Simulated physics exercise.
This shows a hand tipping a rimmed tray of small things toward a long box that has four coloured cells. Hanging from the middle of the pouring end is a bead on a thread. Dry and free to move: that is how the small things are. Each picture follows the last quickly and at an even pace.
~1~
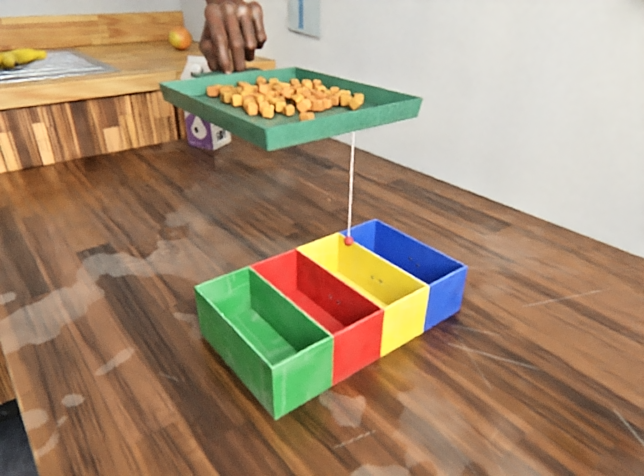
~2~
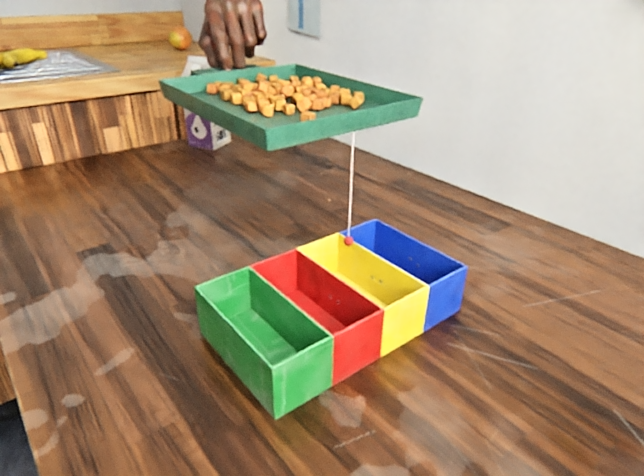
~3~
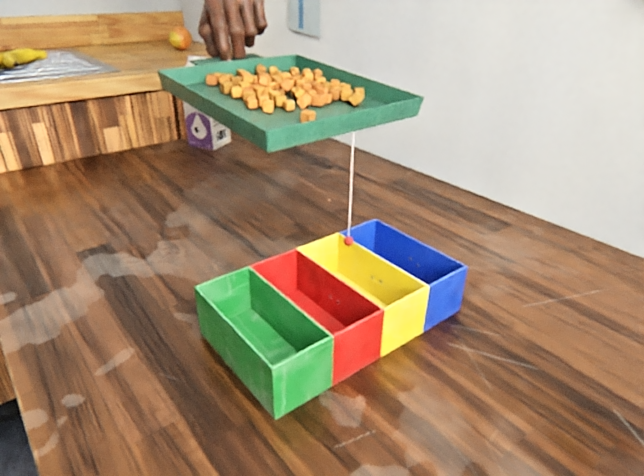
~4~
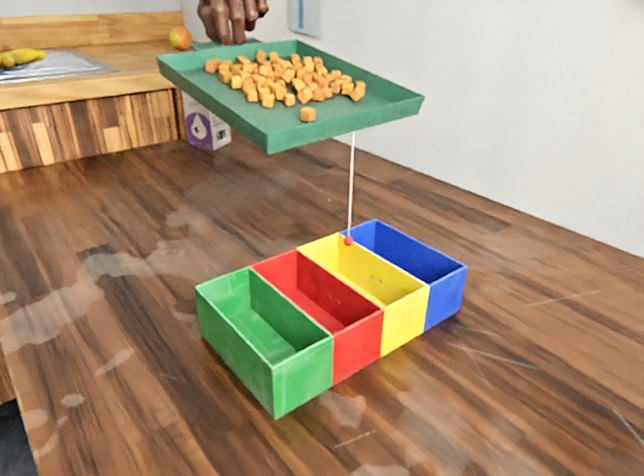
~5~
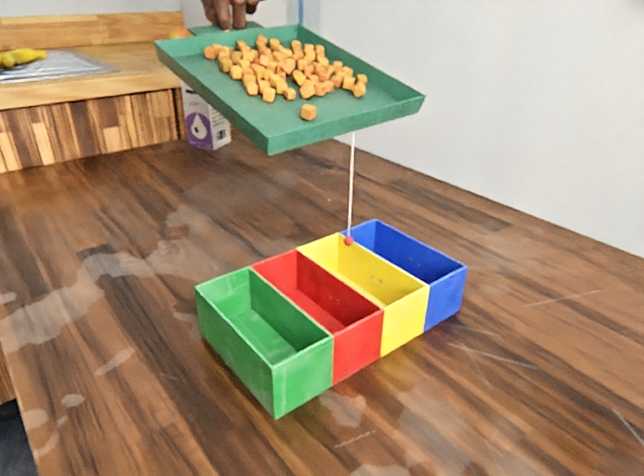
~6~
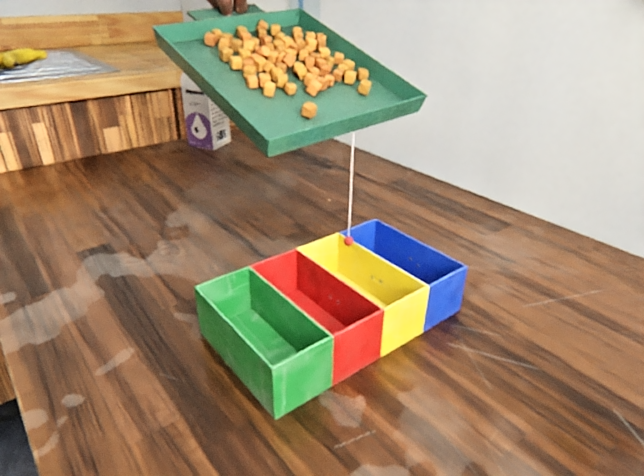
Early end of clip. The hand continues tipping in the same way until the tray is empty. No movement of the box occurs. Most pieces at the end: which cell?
Red.
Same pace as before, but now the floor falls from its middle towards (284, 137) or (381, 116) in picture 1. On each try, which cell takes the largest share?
First try: Red. Second try: That blue cell.
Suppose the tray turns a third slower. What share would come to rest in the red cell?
Share: Roughly 30%.
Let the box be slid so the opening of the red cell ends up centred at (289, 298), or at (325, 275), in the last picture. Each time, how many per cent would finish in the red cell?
In the first position around 30 percent, in the second around 30 percent.
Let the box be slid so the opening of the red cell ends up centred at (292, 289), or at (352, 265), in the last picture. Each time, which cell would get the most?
So it's the red cell for the first shift and that green cell for the second.
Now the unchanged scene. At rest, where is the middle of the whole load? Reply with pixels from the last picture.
Around (344, 337).
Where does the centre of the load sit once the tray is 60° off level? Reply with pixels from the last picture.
I'd put it at about (333, 97).
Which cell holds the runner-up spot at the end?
Rank 2: The yellow one.
Soon after the last picture, tray tipped steeply; nearly all on the tray; a stray few falling or outside the box.
A little later, tray tipped right over; nearly all on the tray; a small part in the red cell; a small part in the yellow cell.
Later still, tray tipped past a quarter turn; about a third in the red cell; about a quarter in the yellow cell; a small part in the blue cell; a small part in the green cell; a small part falling or outside the box.
At rest, tray tipped past a quarter turn; about a third in the red cell; about a quarter in the yellow cell; a small part in the blue cell; a small part in the green cell; a small part outside the box.
